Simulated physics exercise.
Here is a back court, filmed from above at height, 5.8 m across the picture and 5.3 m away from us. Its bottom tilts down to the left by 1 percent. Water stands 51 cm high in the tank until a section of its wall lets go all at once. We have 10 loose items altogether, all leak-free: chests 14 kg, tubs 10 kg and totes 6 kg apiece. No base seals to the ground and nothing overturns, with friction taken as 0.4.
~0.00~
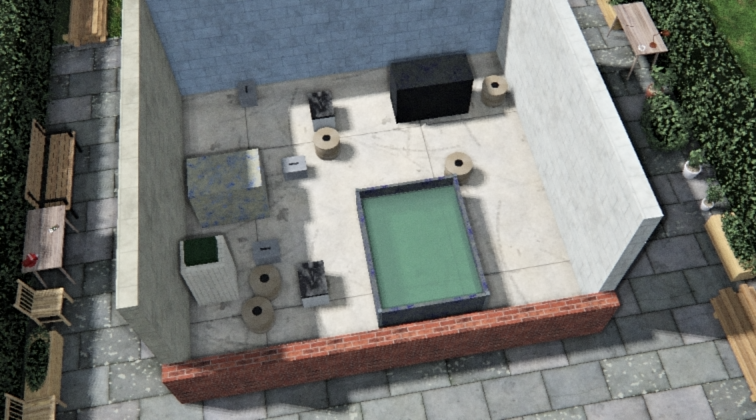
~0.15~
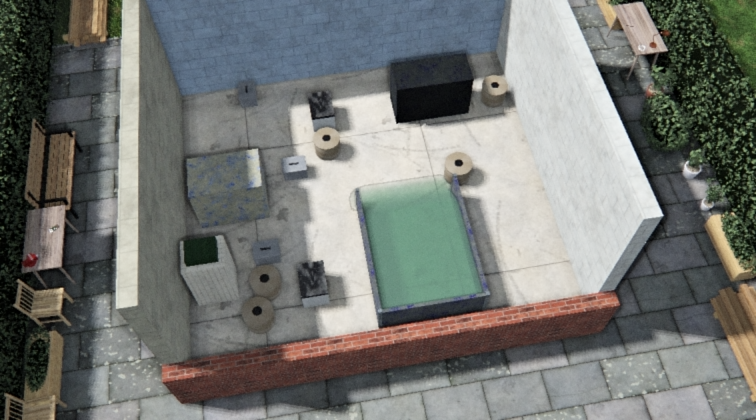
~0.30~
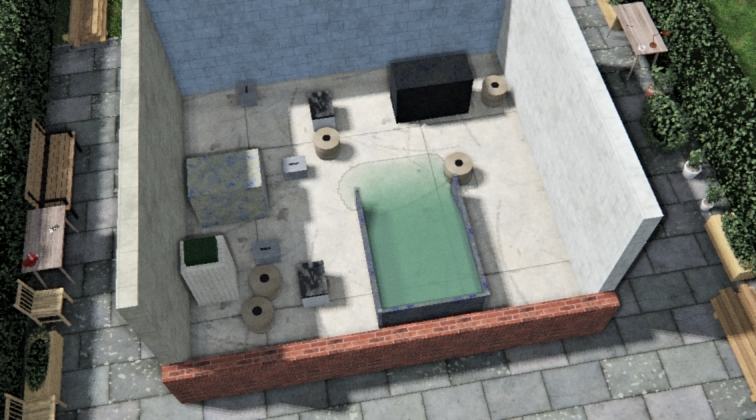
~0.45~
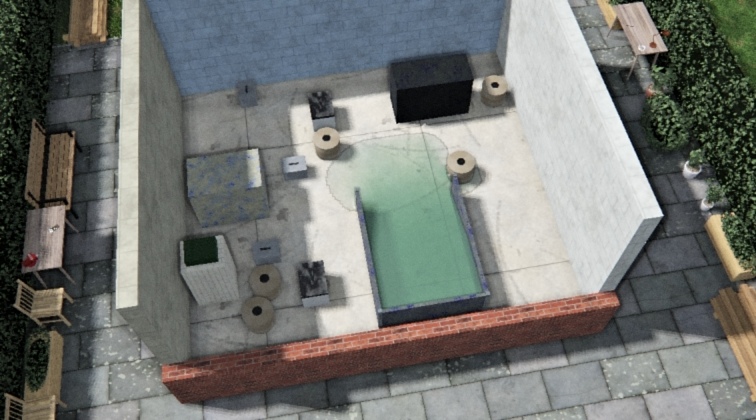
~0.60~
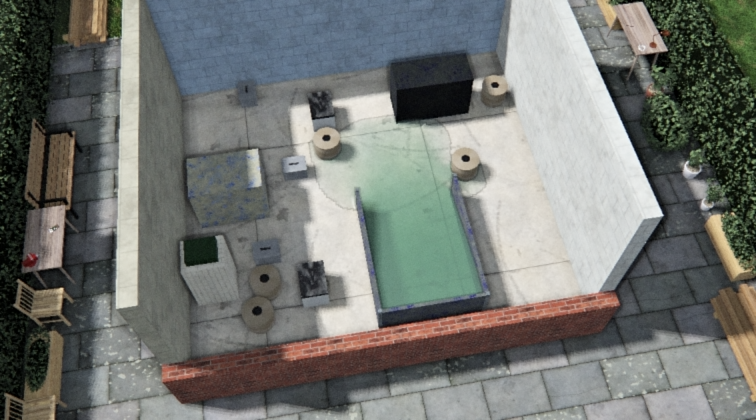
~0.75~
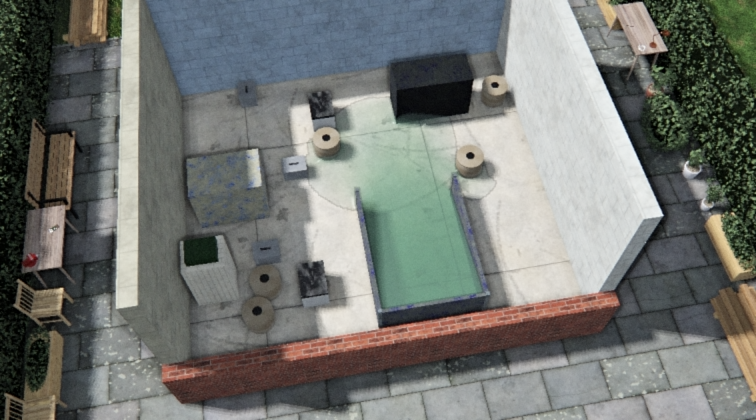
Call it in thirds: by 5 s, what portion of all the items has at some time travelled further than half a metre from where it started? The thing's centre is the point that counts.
The portion is between a third and two thirds.
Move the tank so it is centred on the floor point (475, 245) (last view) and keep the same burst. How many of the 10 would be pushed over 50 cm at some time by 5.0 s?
Result: 6.
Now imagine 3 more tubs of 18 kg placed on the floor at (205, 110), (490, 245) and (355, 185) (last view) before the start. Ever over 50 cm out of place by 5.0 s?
Check, in order - exceeded, not exceeded, exceeded.
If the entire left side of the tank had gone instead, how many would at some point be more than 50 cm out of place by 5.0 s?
That gives 7 of them.
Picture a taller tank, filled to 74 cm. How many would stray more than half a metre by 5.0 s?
The count would be 6.
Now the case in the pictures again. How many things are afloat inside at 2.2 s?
At that time, 1.
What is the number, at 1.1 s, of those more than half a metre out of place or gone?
I count 0 of them.
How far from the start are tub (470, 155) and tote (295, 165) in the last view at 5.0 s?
Shifts in order: 40 cm; 30 cm.
After 1.1 s 0 of 10 are over 50 cm from their spots; 0 afloat.
After 2.2 s 2 of 10 are over 50 cm from their spots; 1 afloat.
After 3.5 s 4 of 10 are over 50 cm from their spots; 3 afloat.
After 5.0 s 4 of 10 are over 50 cm from their spots, and 4 have been at some point; 4 afloat.
